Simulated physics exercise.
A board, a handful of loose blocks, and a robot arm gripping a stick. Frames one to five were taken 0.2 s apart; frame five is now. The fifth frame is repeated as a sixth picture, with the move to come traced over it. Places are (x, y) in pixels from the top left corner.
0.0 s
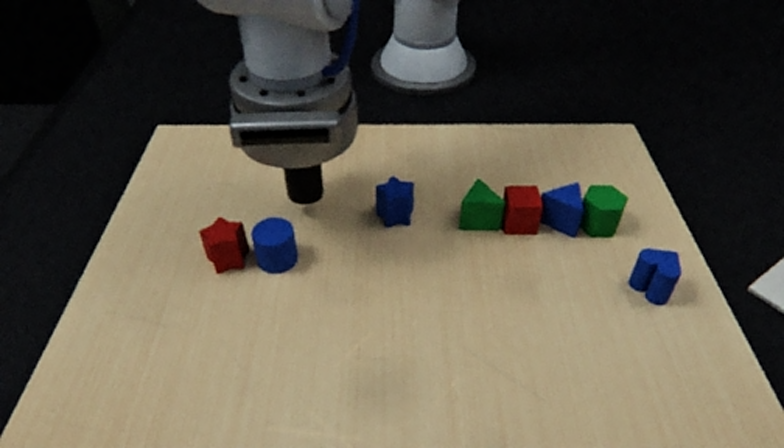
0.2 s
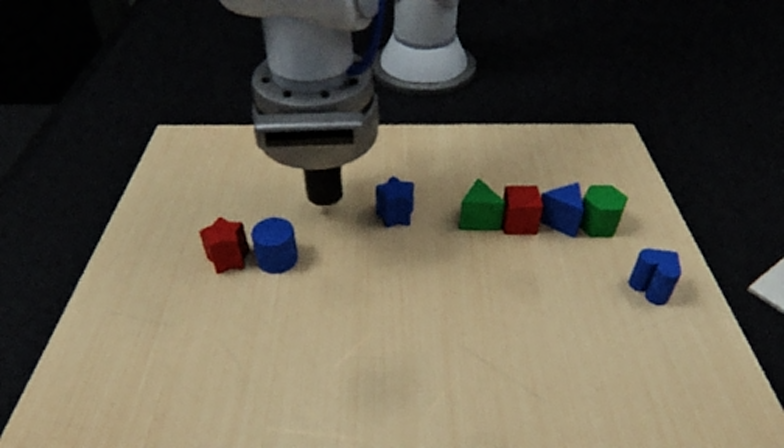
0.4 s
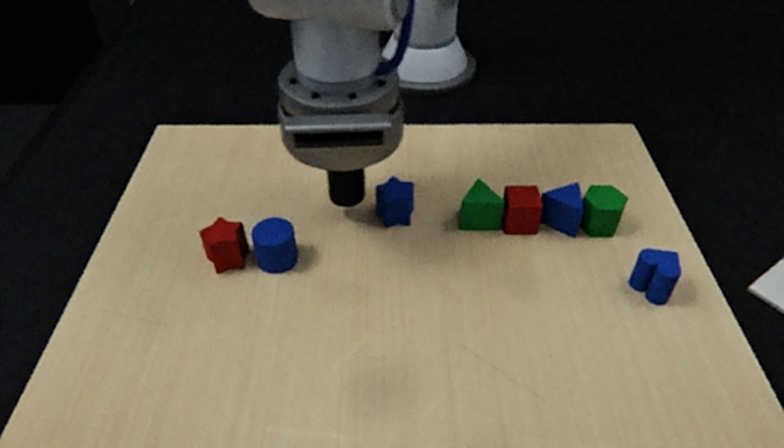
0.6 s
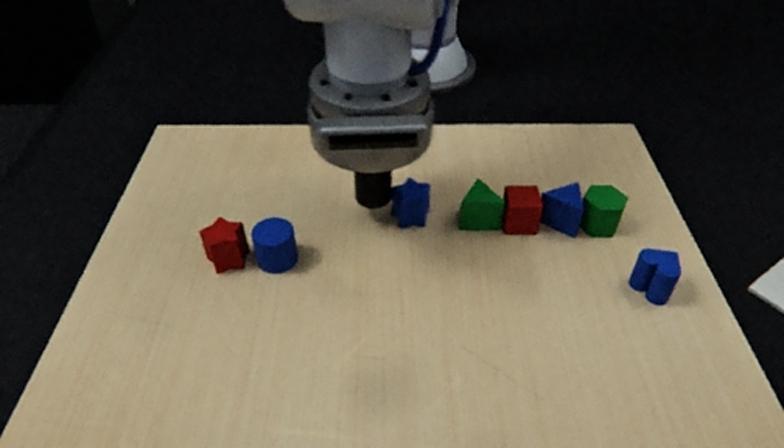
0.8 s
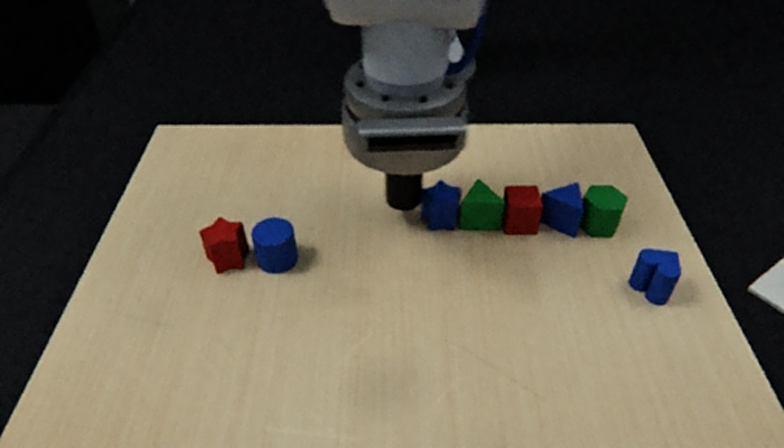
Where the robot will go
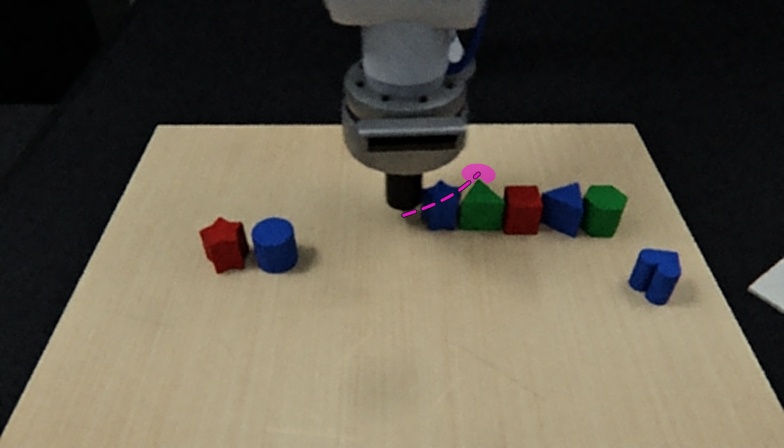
A robot arm moves right and pushes the blue star up beside the green triangle.
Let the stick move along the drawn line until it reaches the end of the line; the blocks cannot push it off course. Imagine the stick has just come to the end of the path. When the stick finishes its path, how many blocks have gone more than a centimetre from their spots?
Blocks moved: Two.
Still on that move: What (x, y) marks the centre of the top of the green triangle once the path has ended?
Pixel (500, 201).
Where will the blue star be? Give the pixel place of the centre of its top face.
The centre of its top will be at (474, 185).
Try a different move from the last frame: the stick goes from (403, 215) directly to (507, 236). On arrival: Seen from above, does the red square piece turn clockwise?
Final answer: No.
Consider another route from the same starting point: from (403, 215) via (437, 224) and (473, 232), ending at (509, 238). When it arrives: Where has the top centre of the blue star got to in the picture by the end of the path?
At (544, 227).
The line goes from (403, 215) by way of (447, 198) to (479, 174).
The first path, step by step. One third of the way, stick at (436, 188); blue star at (468, 188), turned 40° clockwise; green triangle at (499, 200), turned 15° clockwise; red square piece at (529, 197), turned 15° anticlockwise.
Two thirds of the way, stick at (461, 174); blue star at (474, 185), turned 80° clockwise; green triangle at (500, 201), turned 15° clockwise; red square piece at (529, 197), turned 15° anticlockwise.
At the end, stick at (481, 158); blue star at (474, 185), turned 80° clockwise; green triangle at (500, 201), turned 15° clockwise; red square piece at (529, 197), turned 15° anticlockwise.
